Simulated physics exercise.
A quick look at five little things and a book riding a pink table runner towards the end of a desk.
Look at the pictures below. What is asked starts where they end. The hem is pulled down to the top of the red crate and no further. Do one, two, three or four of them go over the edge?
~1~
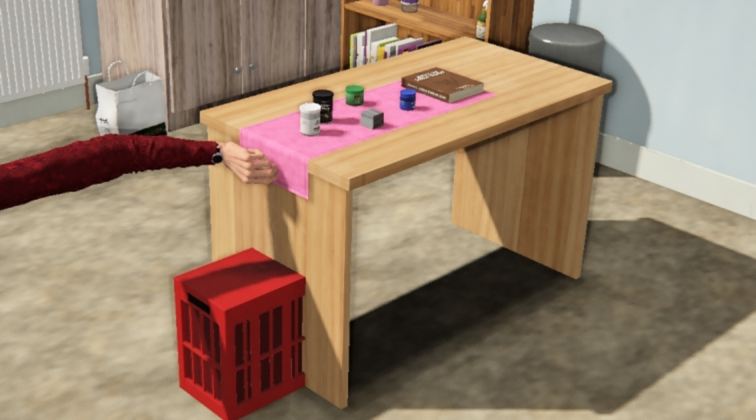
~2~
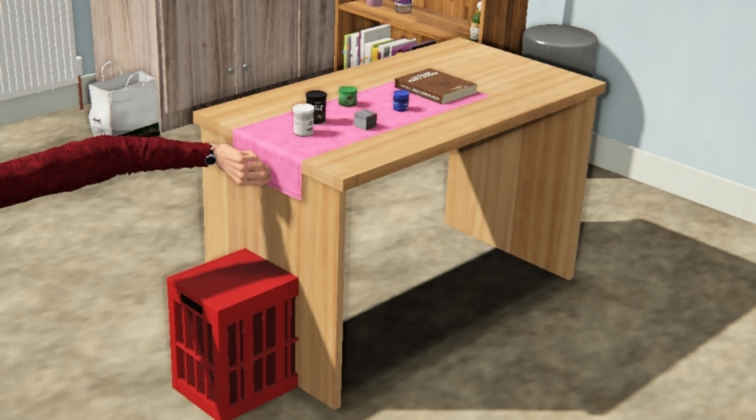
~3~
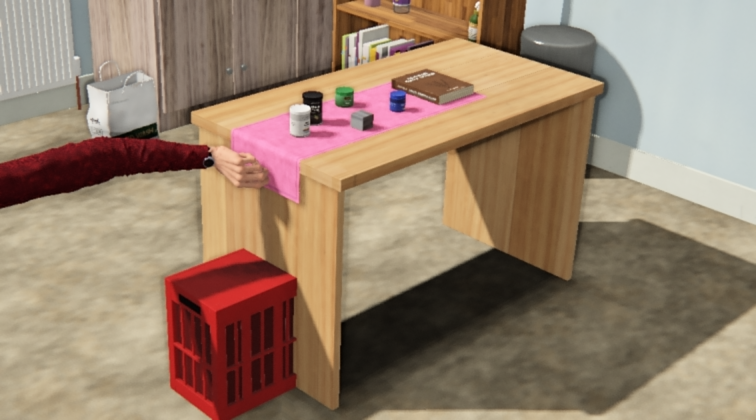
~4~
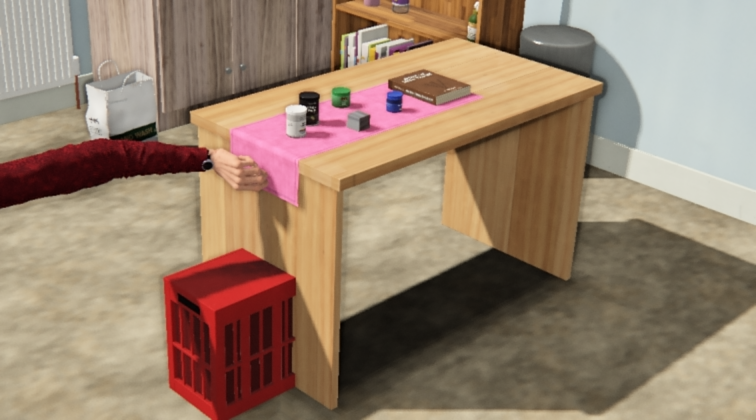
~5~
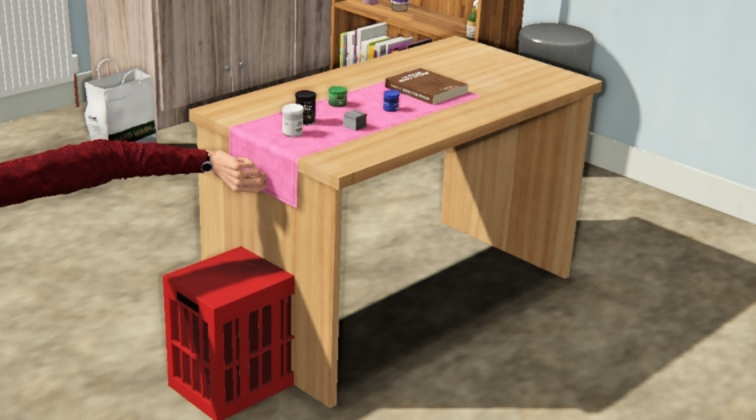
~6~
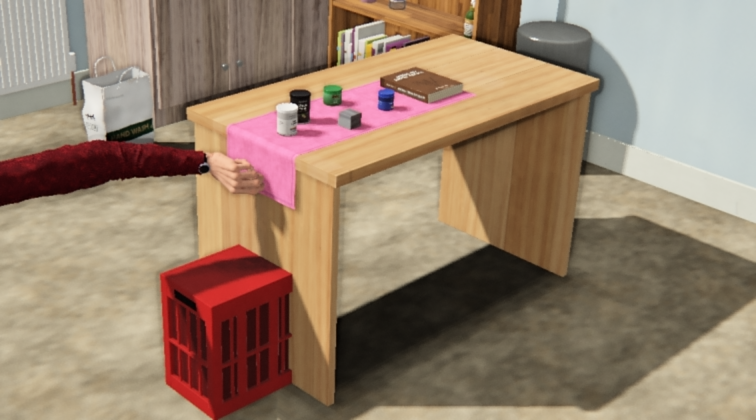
Two of them do.
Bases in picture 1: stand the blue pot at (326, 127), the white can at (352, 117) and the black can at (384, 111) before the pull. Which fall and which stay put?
The blue pot ends up knocked off; the white can ends up still aboard; the black can ends up still aboard.
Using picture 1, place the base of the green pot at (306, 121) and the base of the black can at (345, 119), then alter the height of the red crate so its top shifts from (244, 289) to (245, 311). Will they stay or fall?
Result: Green pot gone, black can gone.
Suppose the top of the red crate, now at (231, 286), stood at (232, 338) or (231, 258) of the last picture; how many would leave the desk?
4 and 1.
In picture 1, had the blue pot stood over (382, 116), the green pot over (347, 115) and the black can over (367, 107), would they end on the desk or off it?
Here's what happens: The blue pot remains aboard, the green pot remains aboard, the black can remains aboard.
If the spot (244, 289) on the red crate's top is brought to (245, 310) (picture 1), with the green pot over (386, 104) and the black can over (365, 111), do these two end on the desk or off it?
Green pot: Safe; black can: Safe.
A little later, hem near (259, 232); white can gone.
Next, hem on the crate; white can and black can gone.
When it is over, hem on the crate; white can and black can gone. It carries off two.
